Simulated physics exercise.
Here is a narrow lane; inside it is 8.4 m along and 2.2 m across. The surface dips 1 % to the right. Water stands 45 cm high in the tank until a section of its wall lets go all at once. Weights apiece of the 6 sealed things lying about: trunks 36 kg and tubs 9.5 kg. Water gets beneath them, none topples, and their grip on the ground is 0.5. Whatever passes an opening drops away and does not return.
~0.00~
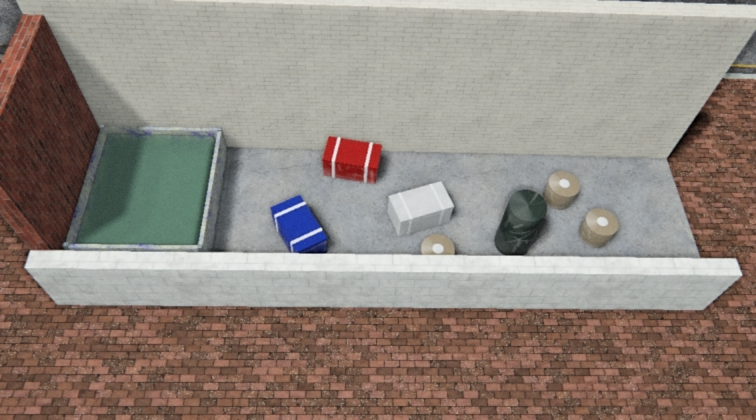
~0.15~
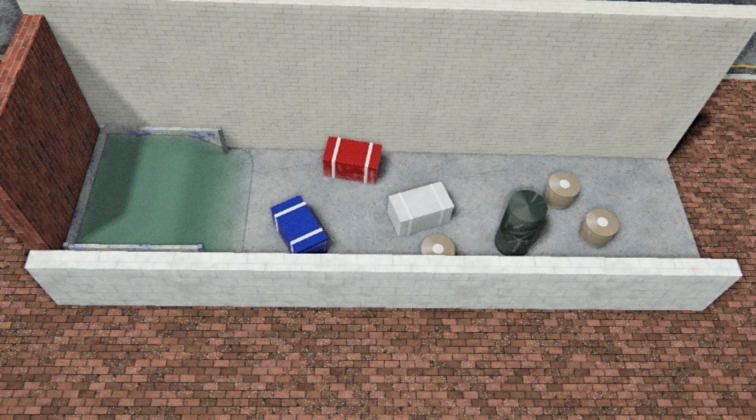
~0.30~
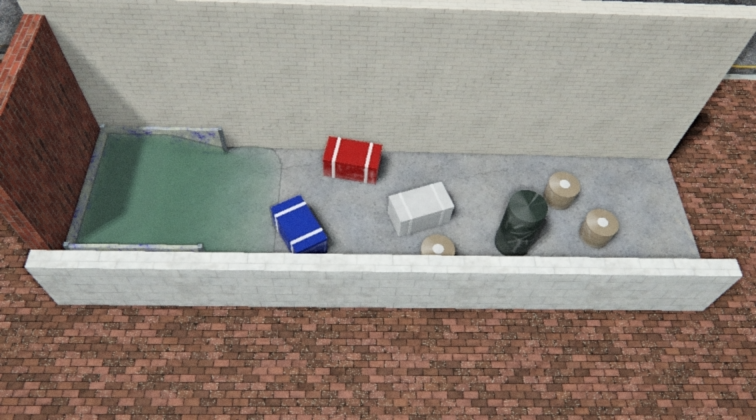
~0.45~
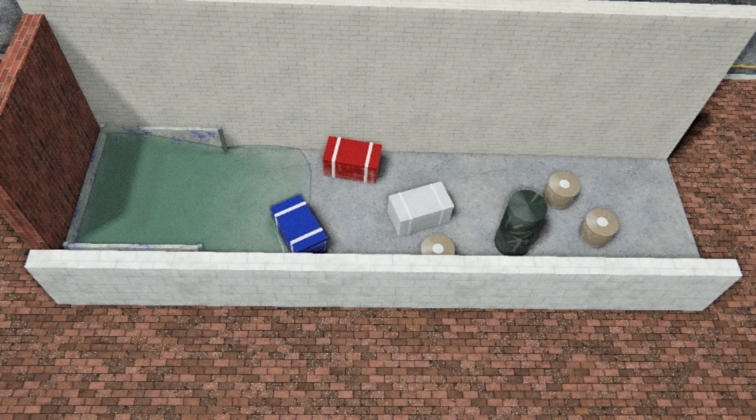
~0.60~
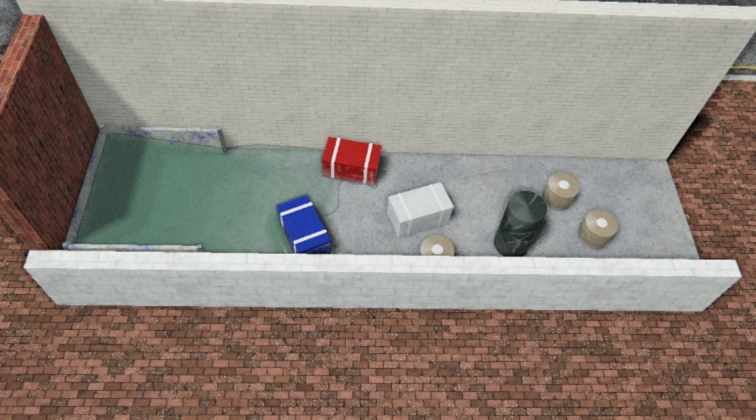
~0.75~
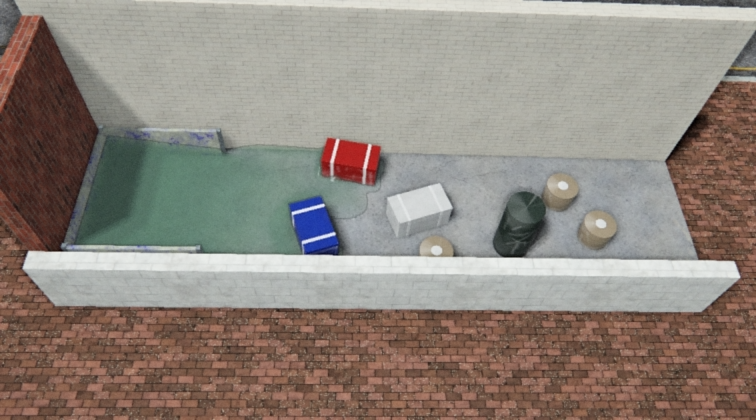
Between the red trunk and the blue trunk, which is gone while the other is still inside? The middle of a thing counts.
First out is the red one.
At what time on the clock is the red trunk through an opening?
Near 4.5 s.
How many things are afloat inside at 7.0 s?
0 of them.
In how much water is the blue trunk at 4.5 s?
Roughly 10 cm.
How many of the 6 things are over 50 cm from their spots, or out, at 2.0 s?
4 of them.
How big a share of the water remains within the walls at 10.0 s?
Some 50 per cent remains.
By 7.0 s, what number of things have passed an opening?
I count 3.
After 2.0 s the red trunk is near (428, 148), 1.1 m from its start, aground; the blue trunk is near (428, 228), 1.8 m from its start, afloat; 0 of 6 are out; 1 afloat.
After 4.5 s the red trunk has gone out (at 4.4 s); the blue trunk is near (488, 203), 2.7 m from its start, aground; 1 of 6 are out; 1 afloat.
After 7.0 s the red trunk has gone out (at 4.4 s); the blue trunk is near (530, 194), 3.3 m from its start, aground; 3 of 6 are out; 0 afloat.
After 10.0 s the red trunk has gone out (at 4.4 s); the blue trunk is near (530, 194), 3.3 m from its start, aground; 3 of 6 are out; 0 afloat.
